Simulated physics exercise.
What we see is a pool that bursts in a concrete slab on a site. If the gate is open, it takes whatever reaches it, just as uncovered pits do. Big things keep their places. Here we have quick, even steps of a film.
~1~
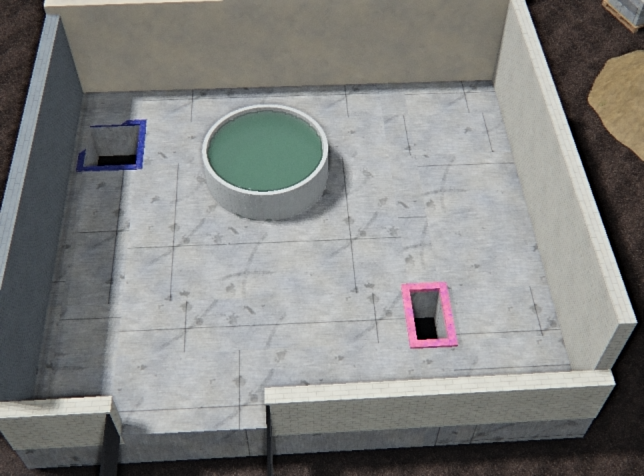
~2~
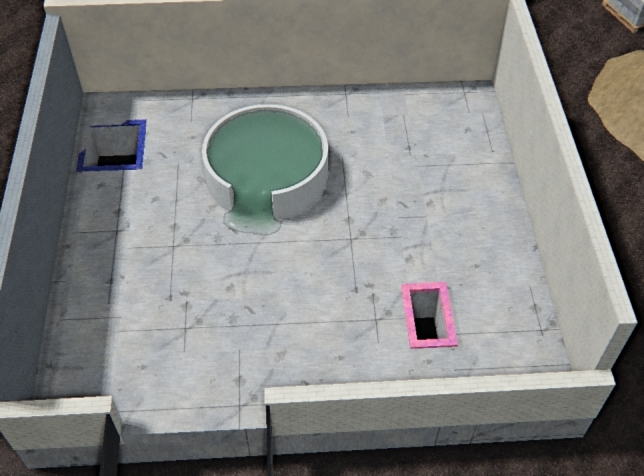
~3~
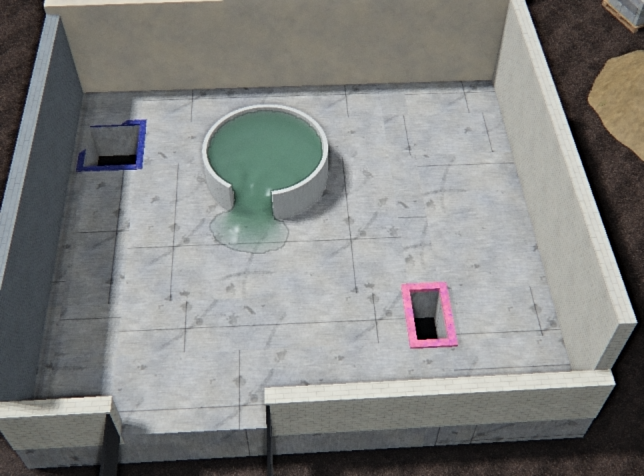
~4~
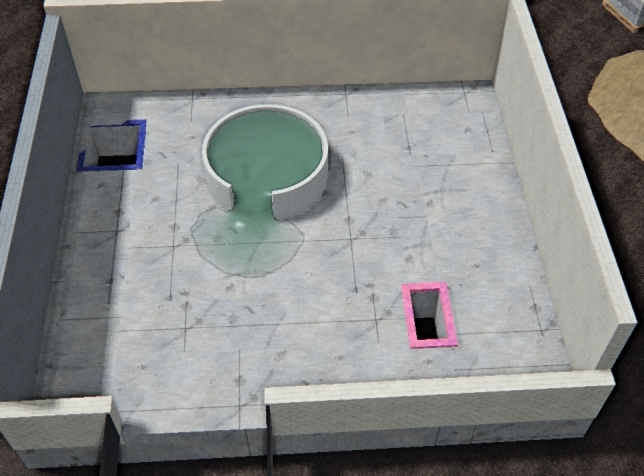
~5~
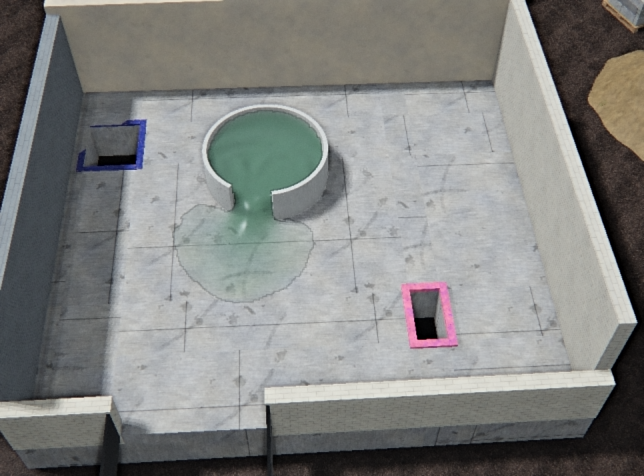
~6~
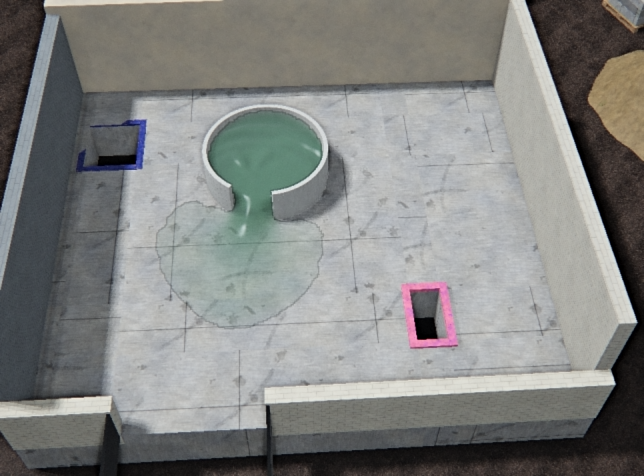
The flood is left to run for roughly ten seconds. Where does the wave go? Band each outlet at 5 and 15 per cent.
In order: The gate clears fifteen per cent, the pink pit never reaches five per cent, the blue pit never reaches five per cent.
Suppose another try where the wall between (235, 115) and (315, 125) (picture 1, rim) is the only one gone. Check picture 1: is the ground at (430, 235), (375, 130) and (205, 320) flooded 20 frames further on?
In the order asked: Out of reach, sodden, out of reach.
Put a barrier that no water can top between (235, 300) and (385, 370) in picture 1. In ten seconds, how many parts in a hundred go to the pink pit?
Share for pink - 12 in a hundred.
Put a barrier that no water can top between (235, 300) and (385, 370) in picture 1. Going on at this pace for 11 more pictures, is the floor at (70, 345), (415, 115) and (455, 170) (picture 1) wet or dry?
In that order, I'd expect them to be reached by the flood, kept clear of the flood and kept clear of the flood.
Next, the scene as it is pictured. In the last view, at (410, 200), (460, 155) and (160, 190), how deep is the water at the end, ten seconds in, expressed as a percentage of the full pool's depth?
Readings in sequence: 0, 0, 2 percent.
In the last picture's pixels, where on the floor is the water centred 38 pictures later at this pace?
The centre of mass sits at about (263, 264).
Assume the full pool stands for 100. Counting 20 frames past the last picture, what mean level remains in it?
Some 48 per cent.
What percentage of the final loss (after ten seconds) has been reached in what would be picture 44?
About 65 per cent.
A moment on, water covers 25 % of the floor; the gate 0 %, the pink pit 0 %, the blue pit 0 %.
Next, water covers 35 % of the floor; the gate 4 %, the pink pit 0 %, the blue pit 0 %.
Then, water covers 35 % of the floor; the gate 12 %, the pink pit 0 %, the blue pit 0 %.
Later, water covers 40 % of the floor; the gate 23 %, the pink pit 0 %, the blue pit 0 %.
In the end, water covers 50 % of the floor; the gate 36 %, the pink pit 0 %, the blue pit 0 %.
